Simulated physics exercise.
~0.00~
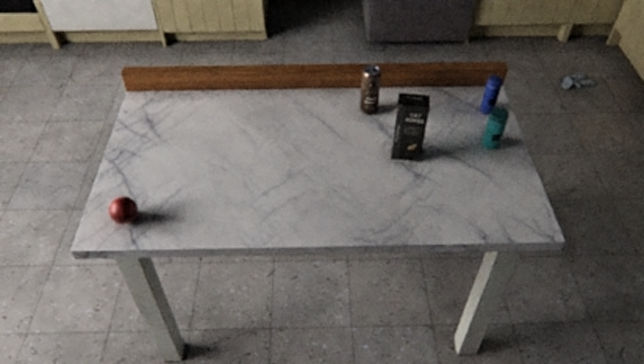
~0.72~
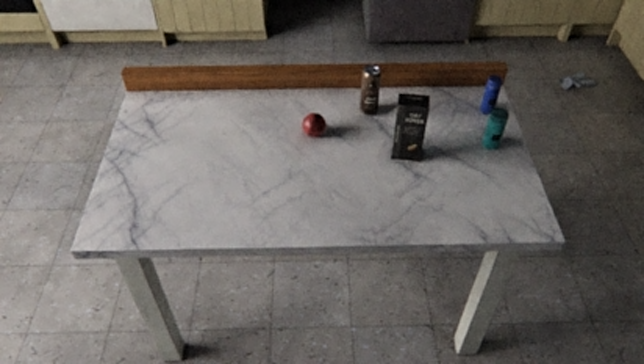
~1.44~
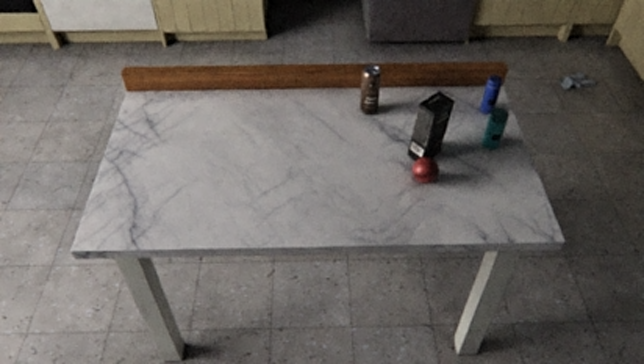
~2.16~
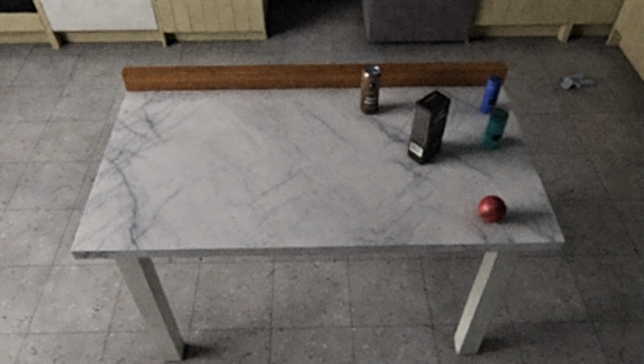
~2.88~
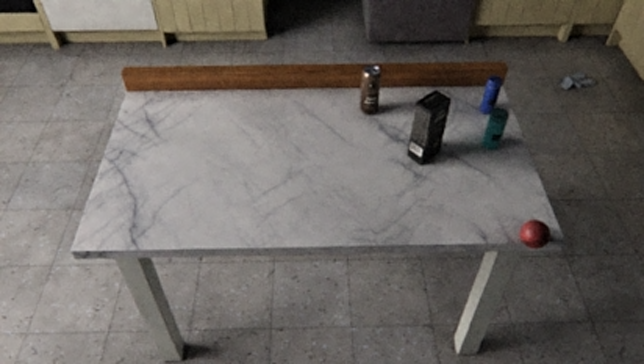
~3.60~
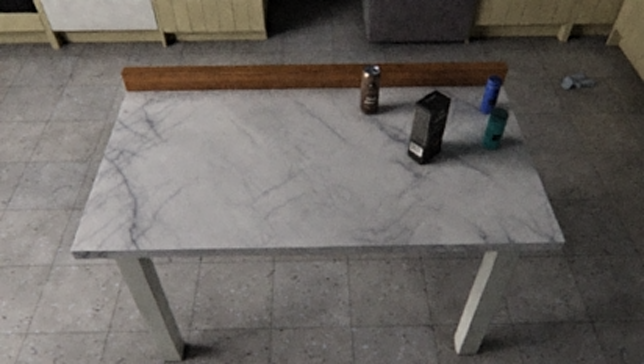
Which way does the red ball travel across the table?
The red ball moves to the right across the table.
